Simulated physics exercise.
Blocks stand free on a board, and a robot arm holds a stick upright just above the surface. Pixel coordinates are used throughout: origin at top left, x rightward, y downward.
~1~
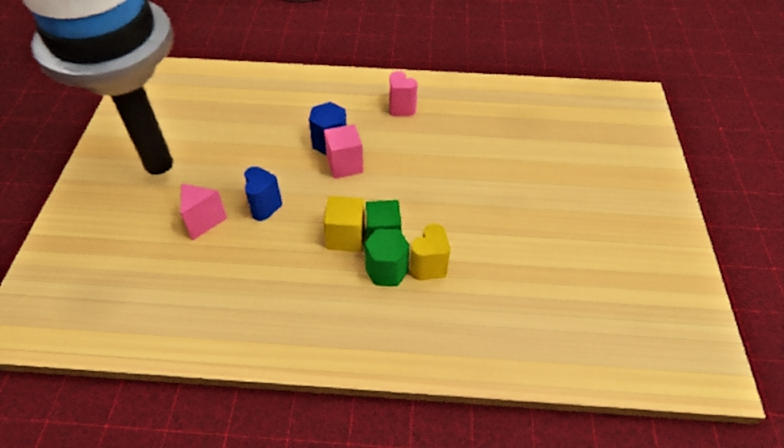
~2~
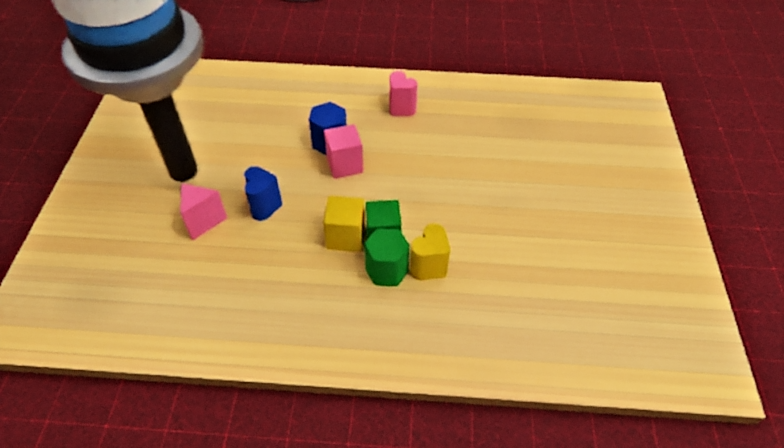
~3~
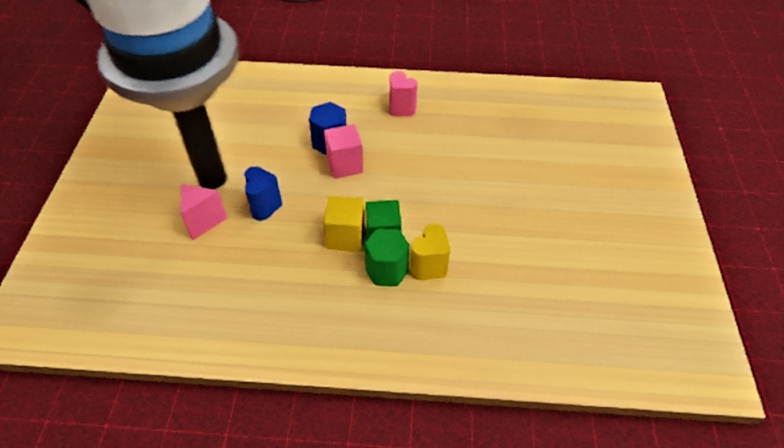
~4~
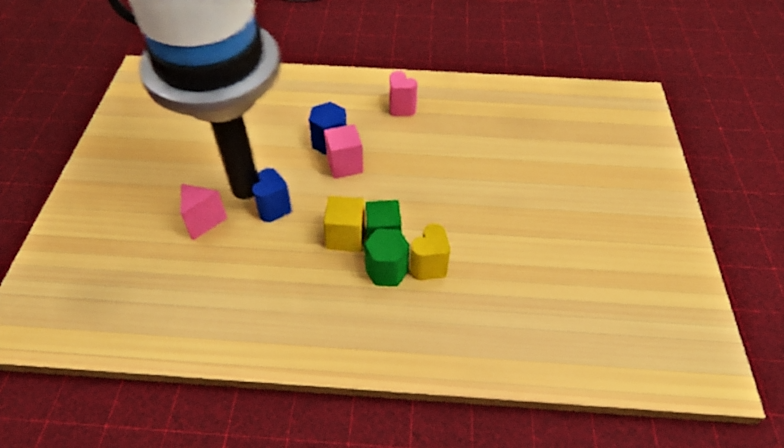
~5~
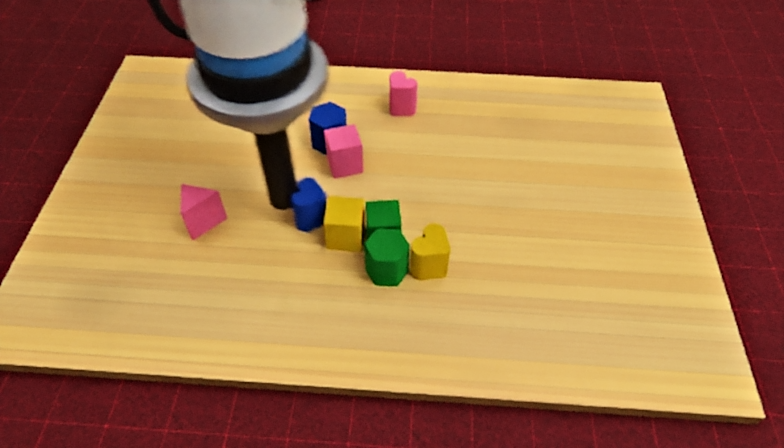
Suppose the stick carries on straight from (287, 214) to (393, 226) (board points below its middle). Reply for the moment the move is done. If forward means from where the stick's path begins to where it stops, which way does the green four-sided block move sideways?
Rightward.
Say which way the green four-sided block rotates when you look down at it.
Rotation: Clockwise.
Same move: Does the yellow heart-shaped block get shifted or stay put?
The push reaches it.
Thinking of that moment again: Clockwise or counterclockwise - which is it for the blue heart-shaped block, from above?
Seen from overhead, it turns anticlockwise.
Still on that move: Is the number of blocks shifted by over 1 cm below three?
No, that is not how it ends up.
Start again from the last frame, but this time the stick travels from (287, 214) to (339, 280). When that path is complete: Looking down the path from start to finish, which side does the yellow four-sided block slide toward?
Towards the left-hand side.
What follows on the original path. One third of the way, stick (321, 204); blue heart-shaped block (347, 191), turned 15° anticlockwise; yellow four-sided block (371, 210), turned 30° clockwise; green four-sided block (408, 218), turned 30° clockwise.
Two thirds of the way, stick (357, 208); blue heart-shaped block (384, 192), turned 25° anticlockwise; yellow four-sided block (407, 212), turned 40° clockwise; green four-sided block (439, 227), turned 50° clockwise; yellow heart-shaped block (452, 254), turned 20° clockwise.
At the end, stick (393, 212); blue heart-shaped block (421, 196), turned 25° anticlockwise; yellow four-sided block (443, 219), turned 55° clockwise; green four-sided block (472, 240), turned 65° clockwise; yellow heart-shaped block (470, 269), turned 55° clockwise.
